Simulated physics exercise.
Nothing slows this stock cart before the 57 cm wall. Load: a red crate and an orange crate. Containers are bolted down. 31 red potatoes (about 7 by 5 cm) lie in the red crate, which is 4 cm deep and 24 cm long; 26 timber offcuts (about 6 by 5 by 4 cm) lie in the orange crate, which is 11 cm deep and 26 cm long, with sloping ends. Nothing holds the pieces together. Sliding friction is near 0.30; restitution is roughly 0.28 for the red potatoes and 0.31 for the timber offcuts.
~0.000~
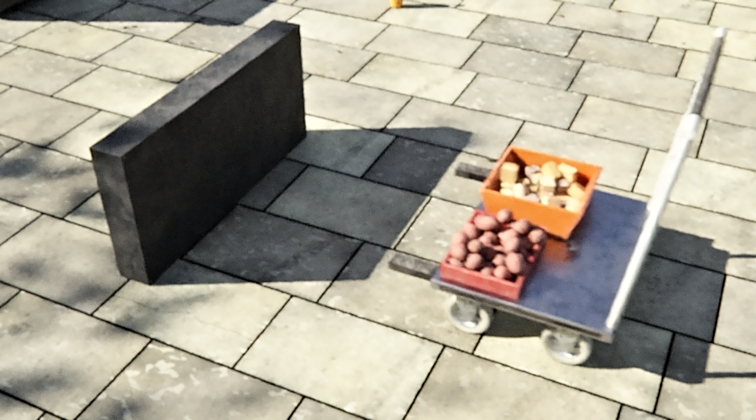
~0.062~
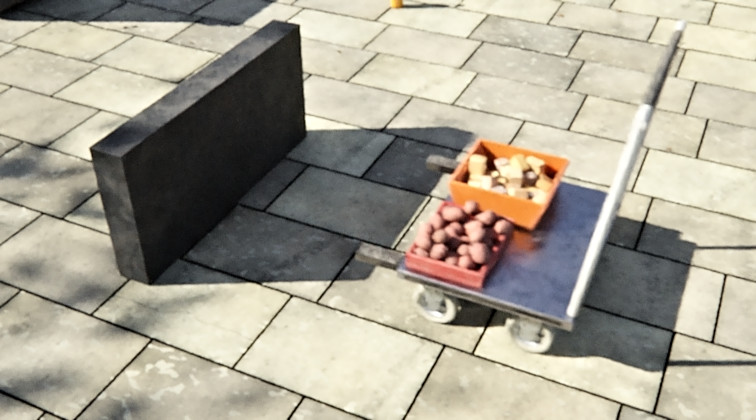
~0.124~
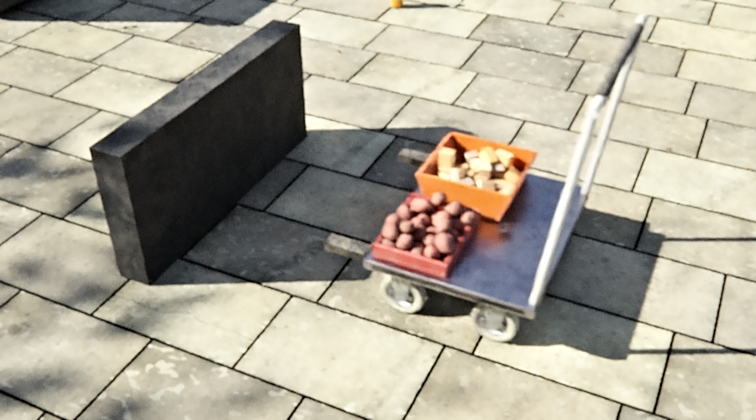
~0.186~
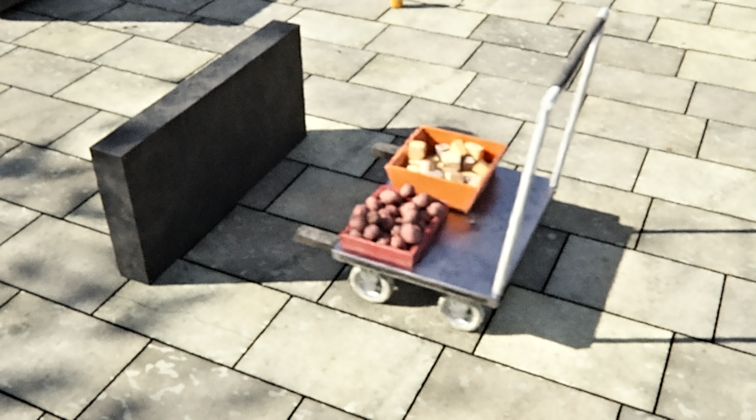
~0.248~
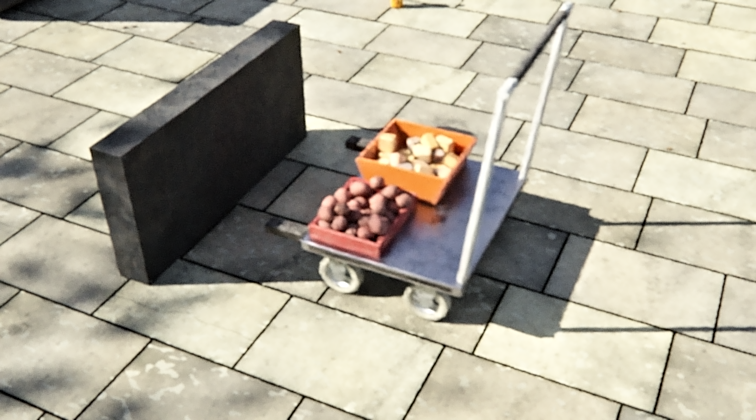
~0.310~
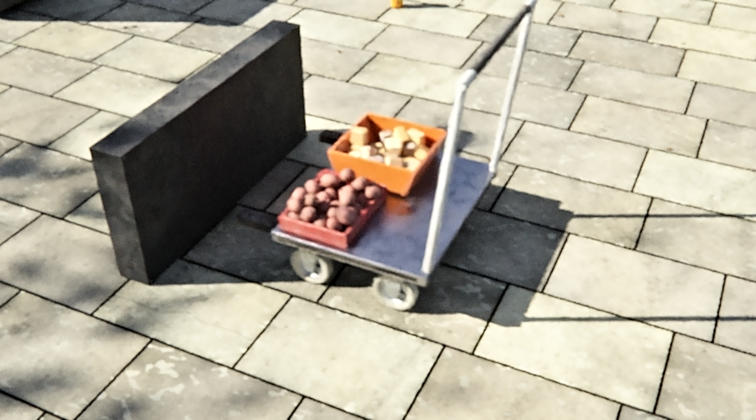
On a sunlit paved area, a flatbed trolley carrying red potatoes and timber offcuts in two crates rolls left toward a dark upright slab.
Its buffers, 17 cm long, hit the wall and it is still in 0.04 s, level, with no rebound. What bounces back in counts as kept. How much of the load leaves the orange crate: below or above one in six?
The orange crate loses less than a sixth of its timber offcuts.
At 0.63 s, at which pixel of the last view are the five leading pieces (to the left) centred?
At about (208, 189).
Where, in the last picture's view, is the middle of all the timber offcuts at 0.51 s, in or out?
Near (320, 139).
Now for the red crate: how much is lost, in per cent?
Lost: Red crate 45 per cent.
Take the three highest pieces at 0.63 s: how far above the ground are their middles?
About 40 cm.
After 0.41 s, contact with the wall.
After 0.51 s, red crate 26 in, 5 out and orange crate 26 in, 0 out.
After 0.63 s, red crate 21 in, 10 out and orange crate 25 in, 1 out.
After 0.86 s, red crate 19 in, 12 out and orange crate 25 in, 1 out.
Final count (at 1.37 s), red crate 17 in, 14 out and orange crate 25 in, 1 out. Asked share, 1 of 26, 4 per cent.
